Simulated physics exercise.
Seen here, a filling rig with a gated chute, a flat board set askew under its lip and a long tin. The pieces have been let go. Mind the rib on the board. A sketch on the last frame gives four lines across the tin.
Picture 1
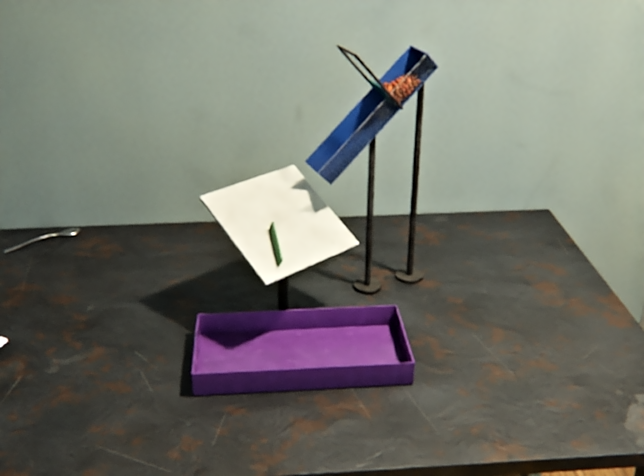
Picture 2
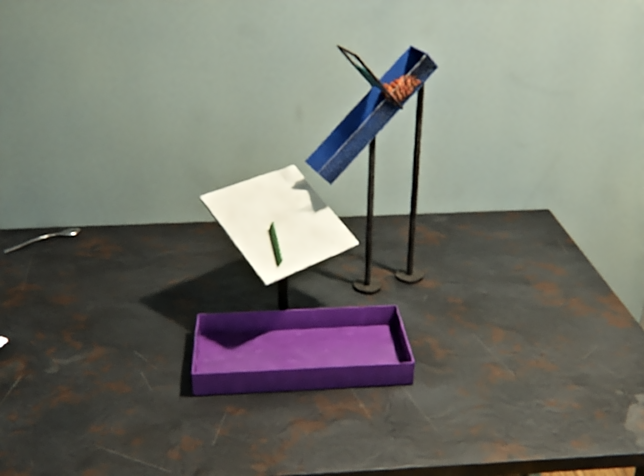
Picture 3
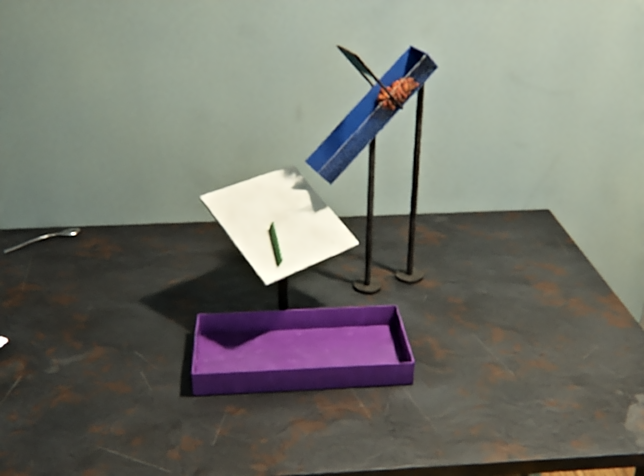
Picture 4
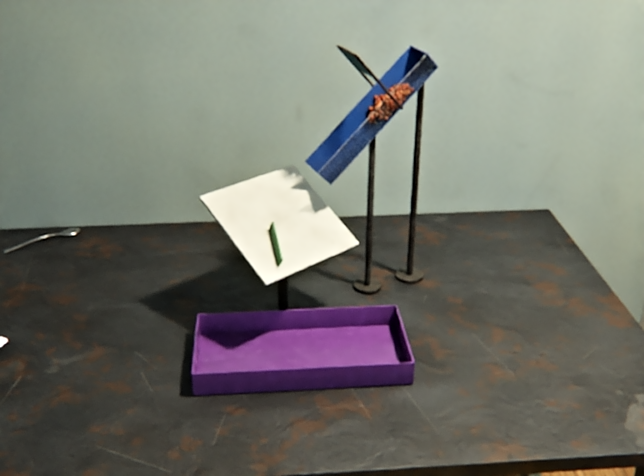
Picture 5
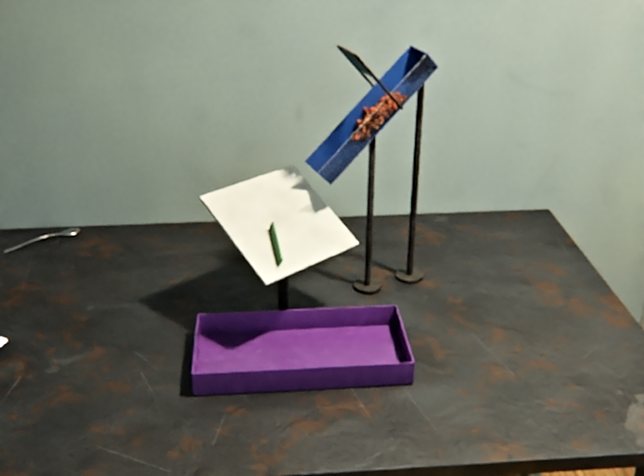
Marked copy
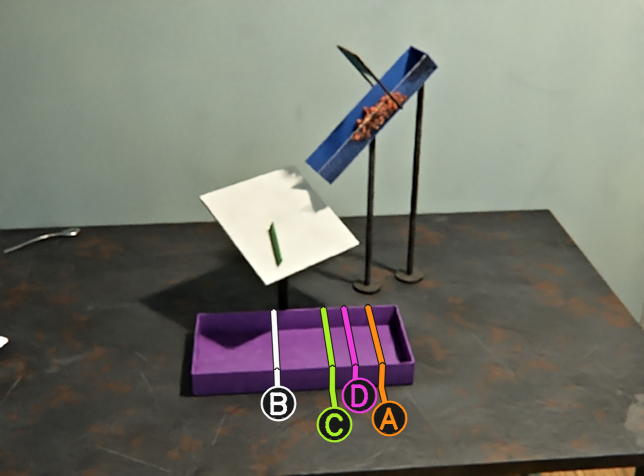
A steep blue chute on two thin dark posts stands at upper right, holding orange-brown pellets, on a dark, rust-flecked tabletop against a plain grey-green wall, seen from slightly above. Below its lip is a tilted white board with a small green rib, and in front sits a long, empty purple tin. The pellets slide down and spread partway along the chute while the camera stays still.
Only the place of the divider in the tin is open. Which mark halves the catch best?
C is best.
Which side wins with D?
More lands on the left.
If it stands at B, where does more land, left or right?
More lands on the right.
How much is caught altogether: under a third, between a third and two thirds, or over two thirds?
It is over two thirds.
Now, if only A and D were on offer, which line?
D it is.
On the marked copy, line A crosses the front rim at (382, 364); line B crosses the front rim at (276, 369); line C crosses the front rim at (332, 367); line D crosses the front rim at (355, 365).
With A, of what is caught, all but a few on the left of the divider, only a few on the right.
With B, of what is caught, none at all on the left of the divider, the whole lot on the right.
With C, of what is caught, close to two thirds on the left of the divider, close to a third on the right.
With D, of what is caught, the bulk on the left of the divider, close to a quarter on the right.
